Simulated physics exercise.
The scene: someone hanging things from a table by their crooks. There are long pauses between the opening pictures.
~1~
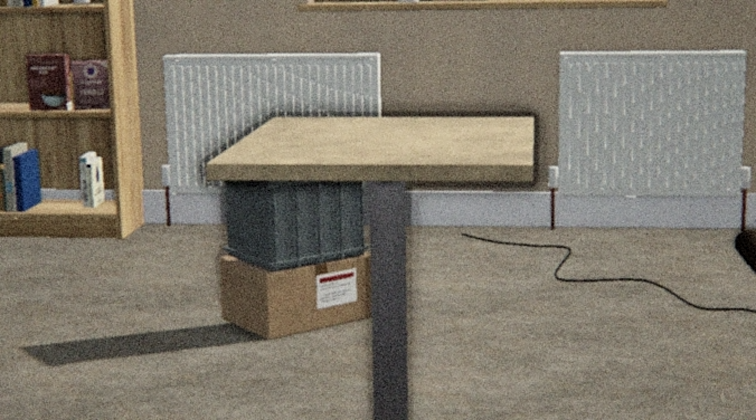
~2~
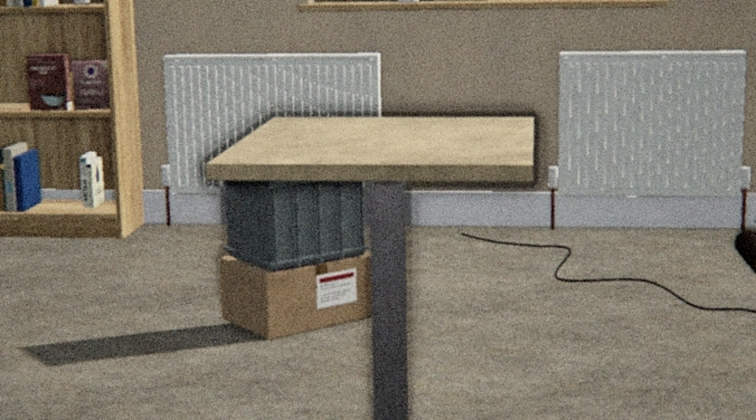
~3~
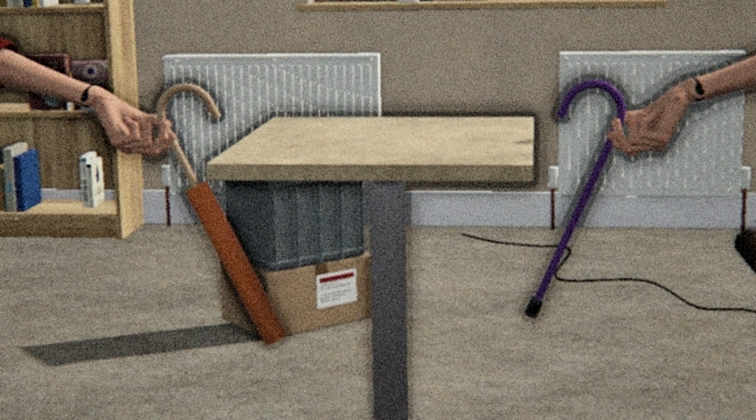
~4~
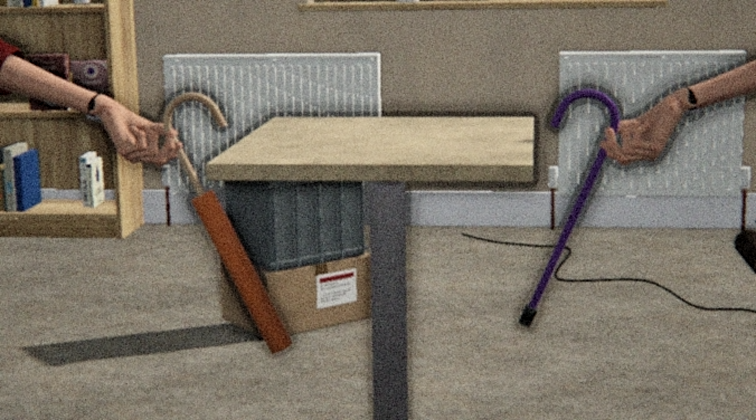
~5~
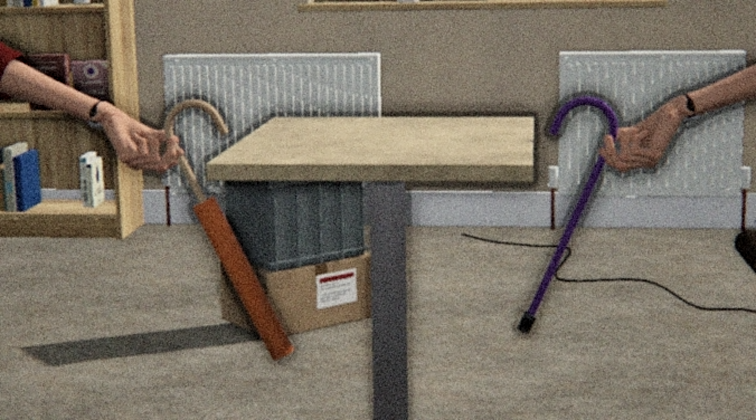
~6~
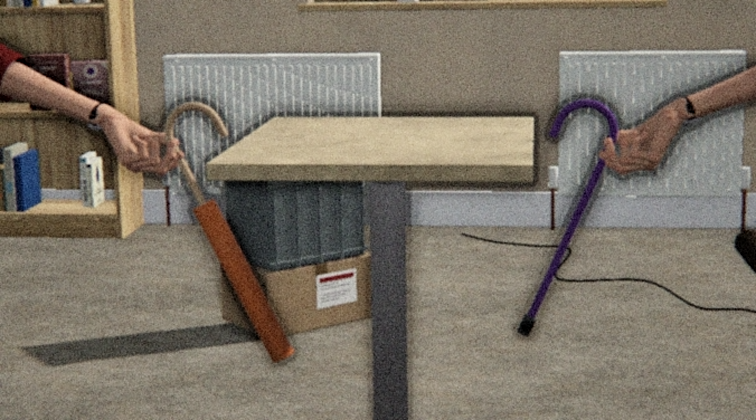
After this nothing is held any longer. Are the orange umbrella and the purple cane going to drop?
The orange umbrella slips off; the purple cane slips off.
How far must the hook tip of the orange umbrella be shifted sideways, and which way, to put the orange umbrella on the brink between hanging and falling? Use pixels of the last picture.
About 20 pixels right.
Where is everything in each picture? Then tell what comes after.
The first frame shows table (386, 146).
The second frame shows table (386, 146).
The third frame shows still on the way; orange umbrella (234, 213); table (386, 146).
The fourth frame shows still on the way; purple cane (549, 205); table (386, 146).
The fifth frame shows still on the way; orange umbrella (241, 228); table (386, 146).
The sixth frame shows in place, still held; orange umbrella (241, 231); purple cane (548, 215); table (386, 146).
Then, 0.40 s past the last view, orange umbrella in the air near (204, 362); purple cane come down near (577, 365).
Finally, the orange umbrella drops past the edge; the purple cane drops past the edge.
